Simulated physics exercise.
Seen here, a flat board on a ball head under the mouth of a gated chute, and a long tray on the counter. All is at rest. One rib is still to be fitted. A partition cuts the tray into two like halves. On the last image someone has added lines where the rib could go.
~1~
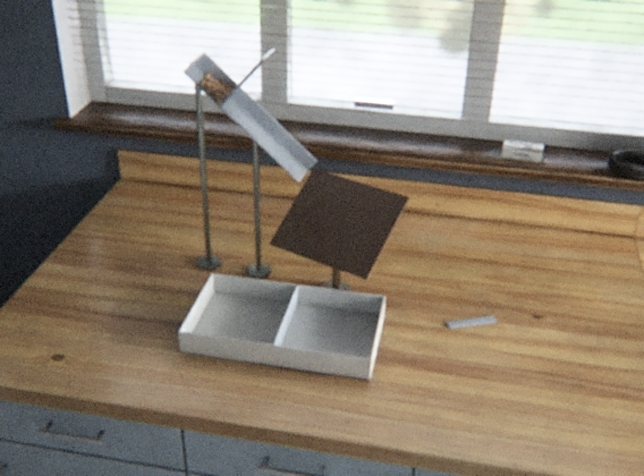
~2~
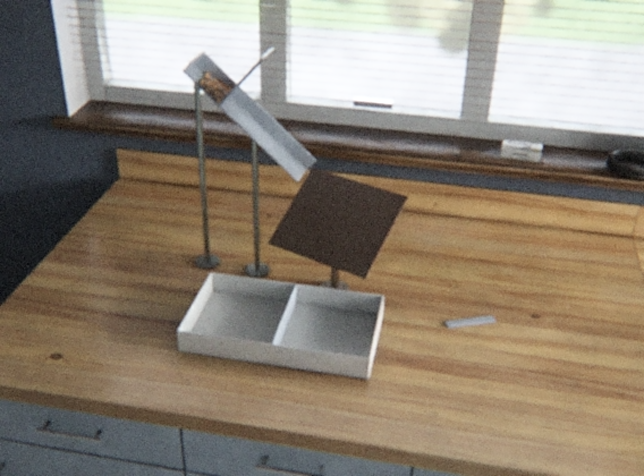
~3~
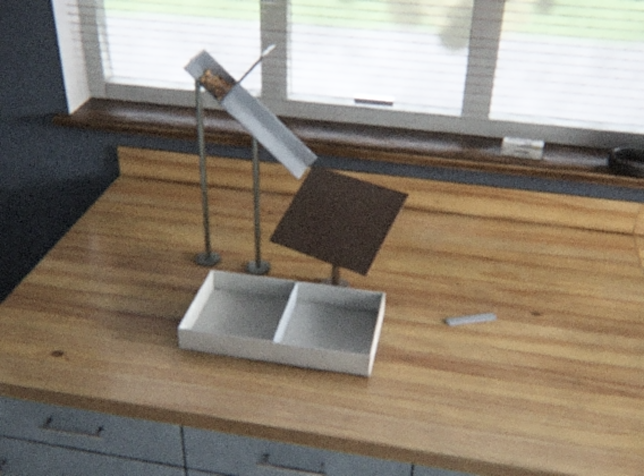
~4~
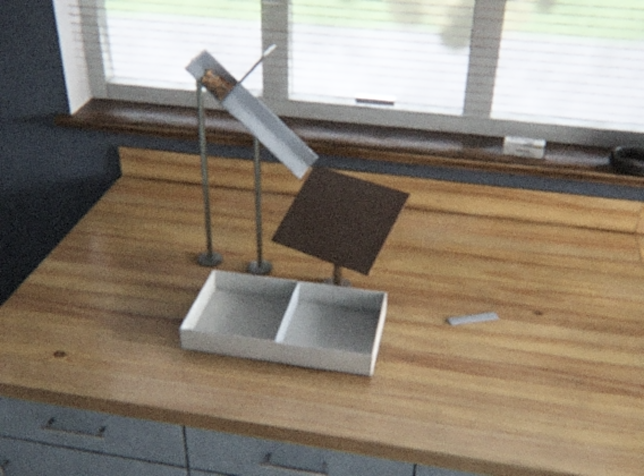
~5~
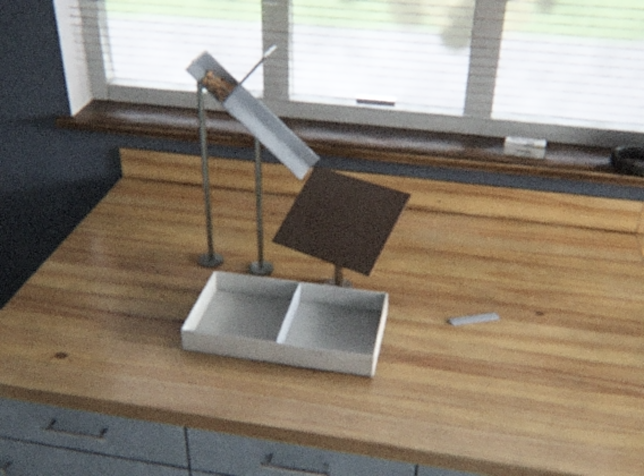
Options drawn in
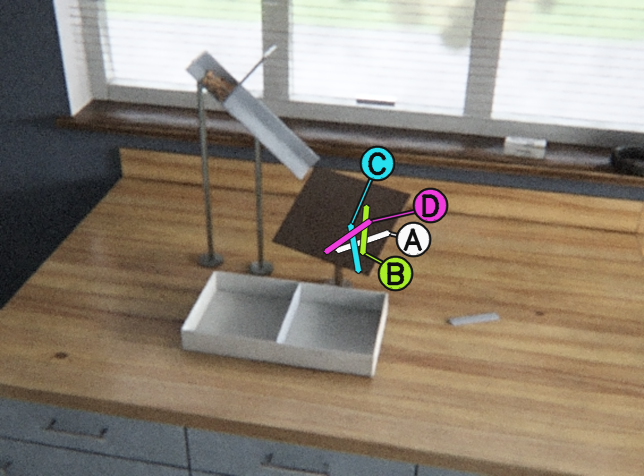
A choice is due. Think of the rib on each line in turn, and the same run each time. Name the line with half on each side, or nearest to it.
It is D.
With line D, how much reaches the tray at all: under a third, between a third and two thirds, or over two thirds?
Line D gives over two thirds.
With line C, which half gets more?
The right half.
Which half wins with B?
Right.
On the marked copy, line A from (387, 233) to (338, 250); line B from (366, 207) to (362, 252); line C from (350, 226) to (358, 270); line D from (369, 221) to (326, 251).
With A, of what is caught, a small share in the left half, the bulk in the right.
With B, of what is caught, a small share in the left half, all but a few in the right.
With C, of what is caught, a small share in the left half, all but a few in the right.
With D, of what is caught, close to two thirds in the left half, close to a third in the right.
